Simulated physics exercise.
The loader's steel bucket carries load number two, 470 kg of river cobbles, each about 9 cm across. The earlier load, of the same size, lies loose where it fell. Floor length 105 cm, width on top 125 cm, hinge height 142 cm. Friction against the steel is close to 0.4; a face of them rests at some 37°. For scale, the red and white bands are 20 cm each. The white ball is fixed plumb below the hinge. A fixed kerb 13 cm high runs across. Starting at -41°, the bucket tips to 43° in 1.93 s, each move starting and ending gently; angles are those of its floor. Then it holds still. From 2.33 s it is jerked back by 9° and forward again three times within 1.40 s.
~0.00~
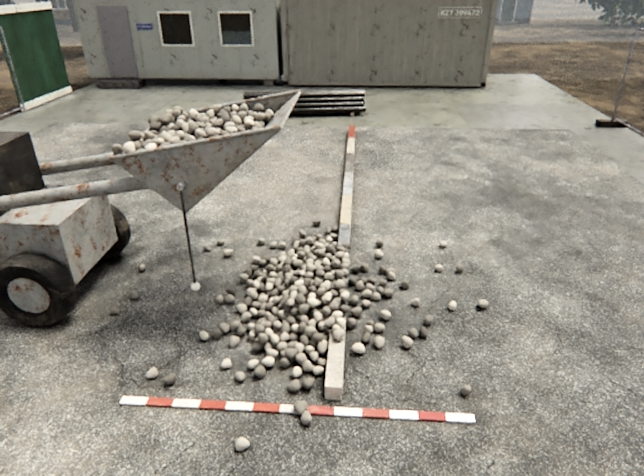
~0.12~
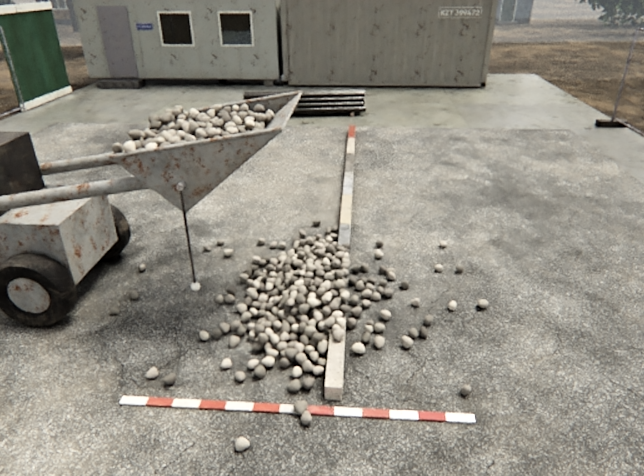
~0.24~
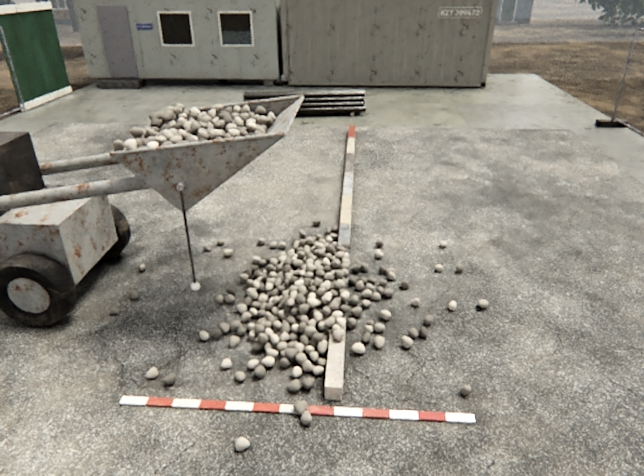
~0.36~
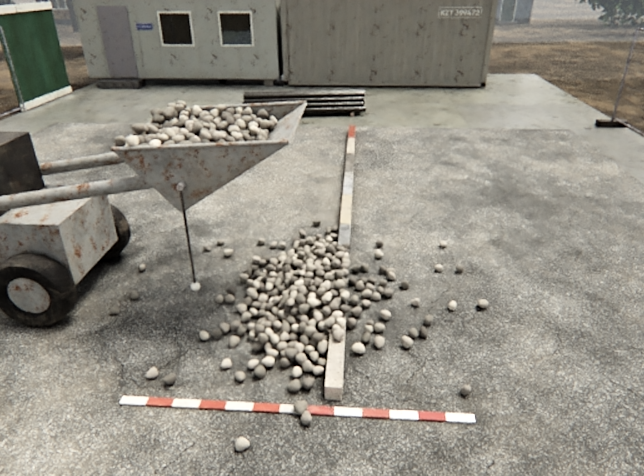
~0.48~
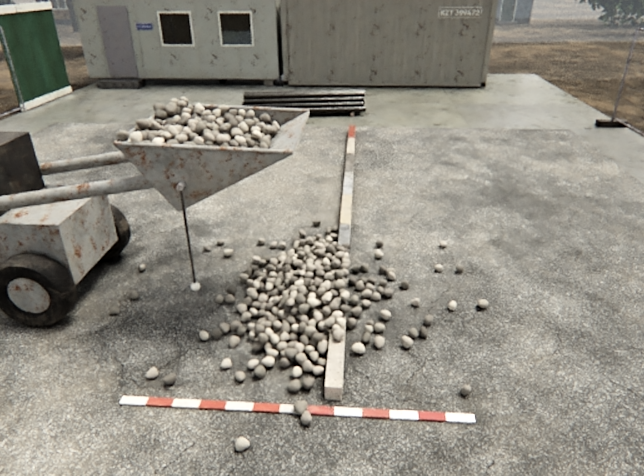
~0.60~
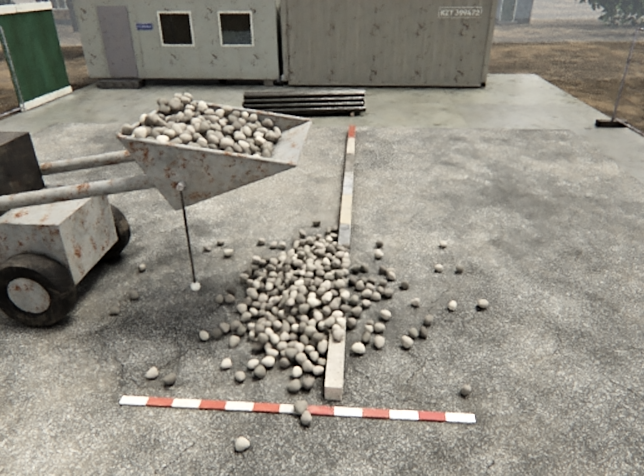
We see a loader at the left slowly tilt its stone-filled bucket, the front edge lowering and the stones shifting slightly inside, while a loose heap of stones lies still across a kerb beside red and white bands.
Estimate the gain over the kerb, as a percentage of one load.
Some 41 per cent is added.
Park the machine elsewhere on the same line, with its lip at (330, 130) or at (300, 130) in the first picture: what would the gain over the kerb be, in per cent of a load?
About 90 and 60 per cent.
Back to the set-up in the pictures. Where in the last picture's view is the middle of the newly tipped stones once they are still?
Their middle is at about (325, 283).
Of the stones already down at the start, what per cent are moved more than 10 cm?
About 20 per cent.
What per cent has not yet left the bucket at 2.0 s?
About 25 per cent.
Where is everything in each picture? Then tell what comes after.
In the first frame, lip at (281, 127), floor tilted -41°, highest stones at (243, 114). The earlier load is highest near (313, 278), 27 cm above ground level, 91 % on this side of the kerb, 9 % over the kerb.
In the second frame, lip at (282, 129), floor tilted -40°, highest stones at (244, 115); the stones move at 0.1 m/s on average.
In the third frame, lip at (285, 134), floor tilted -37°, highest stones at (213, 114); the stones move at 0.1 m/s on average.
In the fourth frame, lip at (289, 142), floor tilted -33°, highest stones at (177, 110); the stones move at 0.2 m/s on average.
In the fifth frame, the bucket is at -28°, its lip at (293, 153); the top of the load is at (171, 107); the stones move at 0.2 m/s on average.
In the sixth frame, the bucket is at -22°, its lip at (297, 165); the top of the load is at (175, 103); the stones move at 0.3 m/s on average.
After 1.5 s the floor is at 30°; in per cent of one load, 99 in the bucket, 92 on this side of the kerb, 9 over the kerb; the foremost stones are at (449, 299).
After 2.0 s the floor is at 43°; in per cent of one load, 23 in the bucket, 161 on this side of the kerb, 15 over the kerb; the foremost stones are at (449, 299).
After 4.2 s the floor is at 43°; in per cent of one load, 0 in the bucket, 150 on this side of the kerb, 50 over the kerb; the foremost stones are at (475, 283).
After 6.9 s the floor is at 43°; in per cent of one load, 0 in the bucket, 150 on this side of the kerb, 50 over the kerb; the foremost stones are at (475, 283). Net gain over the kerb, 41.
